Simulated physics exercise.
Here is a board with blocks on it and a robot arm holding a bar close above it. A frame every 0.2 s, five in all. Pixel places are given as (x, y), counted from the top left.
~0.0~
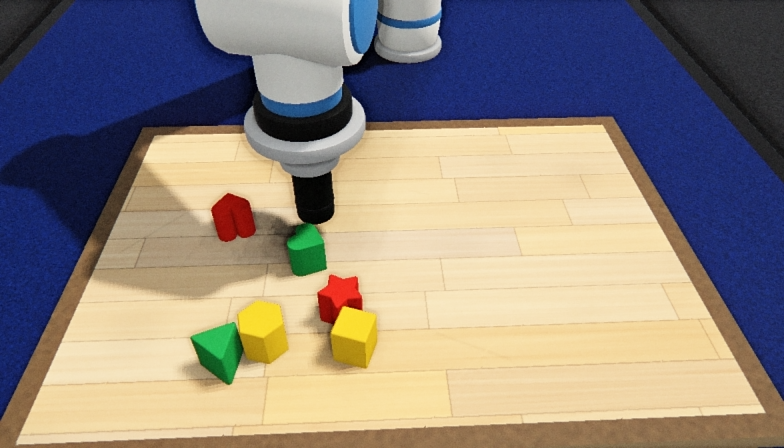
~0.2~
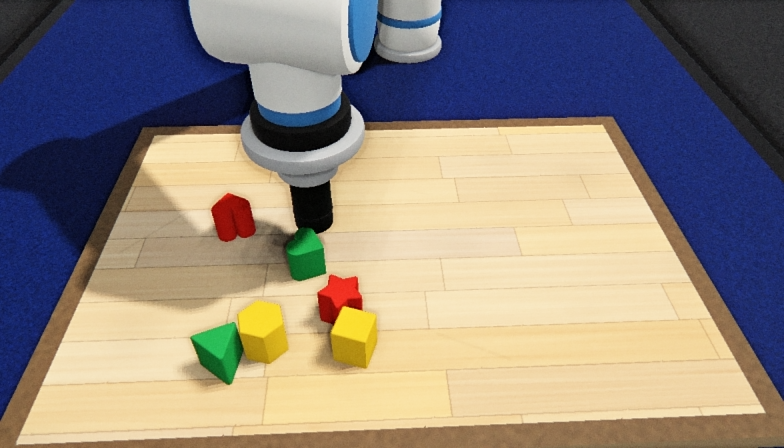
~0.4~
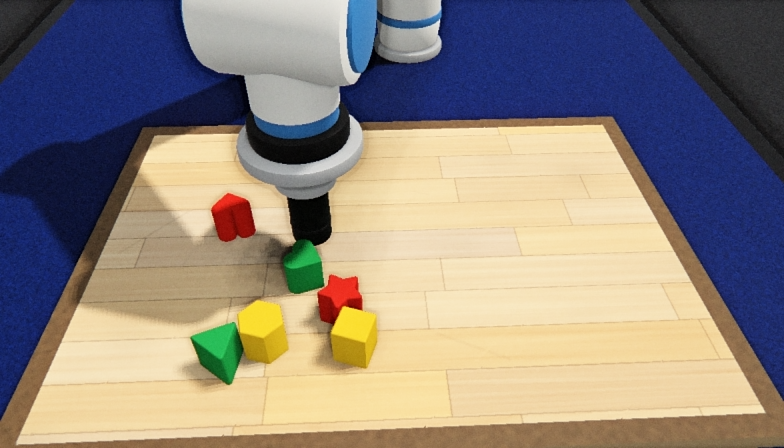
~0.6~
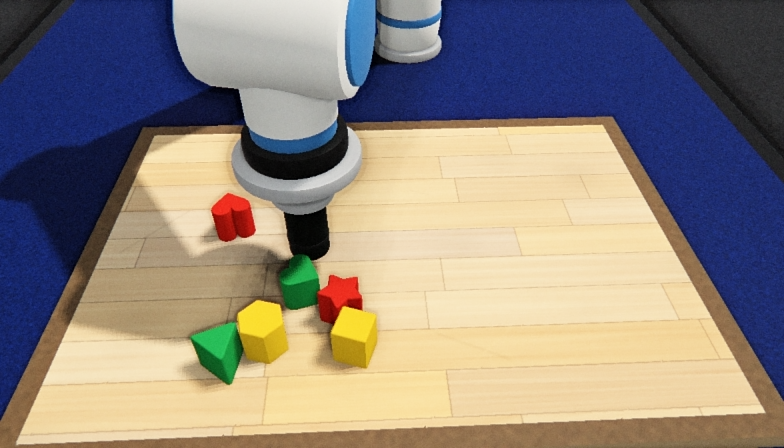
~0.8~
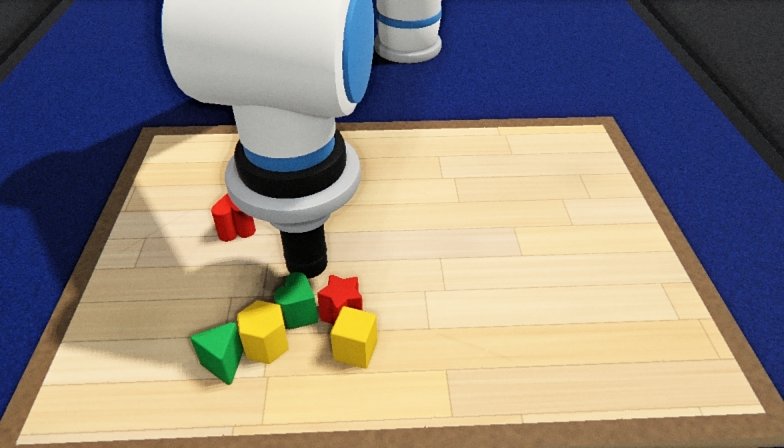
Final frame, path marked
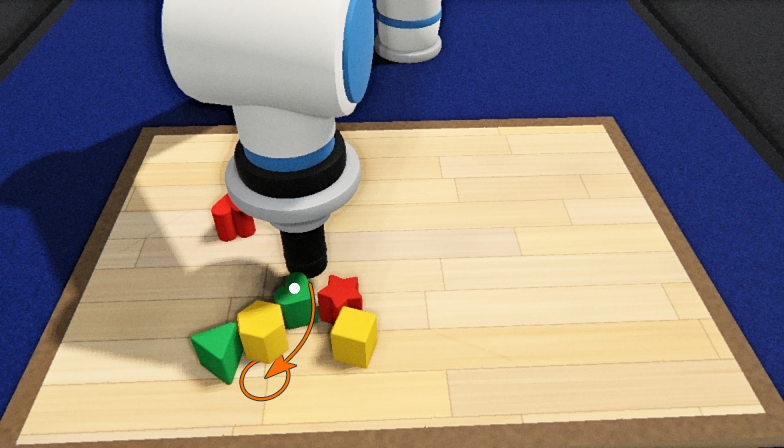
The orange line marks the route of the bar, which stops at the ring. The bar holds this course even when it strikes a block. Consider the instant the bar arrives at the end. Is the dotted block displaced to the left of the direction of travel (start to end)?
Yes.
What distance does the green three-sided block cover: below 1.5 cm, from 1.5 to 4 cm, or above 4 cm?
My estimate: In the 1.5 to 4 cm range.
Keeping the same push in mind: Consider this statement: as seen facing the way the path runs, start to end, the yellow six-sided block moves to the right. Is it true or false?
Answer: True.
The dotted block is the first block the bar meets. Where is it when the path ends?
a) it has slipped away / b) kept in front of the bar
I choose a.
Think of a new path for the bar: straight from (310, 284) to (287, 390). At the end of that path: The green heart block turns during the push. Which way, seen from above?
Turns anticlockwise.
The line goes from (310, 284) through (313, 315) and (298, 349) to (265, 378); the dot is on the green heart block.
On the path given first. One third of the way, bar at (310, 297); yellow six-sided block at (257, 335), turned 60° clockwise; green heart block at (300, 325); red star block at (347, 295), turned 15° anticlockwise.
Two thirds of the way, bar at (294, 330); green three-sided block at (209, 340); yellow six-sided block at (247, 342), turned 70° clockwise; green heart block at (295, 360), turned 40° anticlockwise; red star block at (346, 298), turned 30° anticlockwise.
At the end, bar at (260, 359); green three-sided block at (181, 344), turned 20° clockwise; yellow six-sided block at (207, 363), turned 105° clockwise; green heart block at (281, 379), turned 105° anticlockwise; red star block at (346, 298), turned 30° anticlockwise.
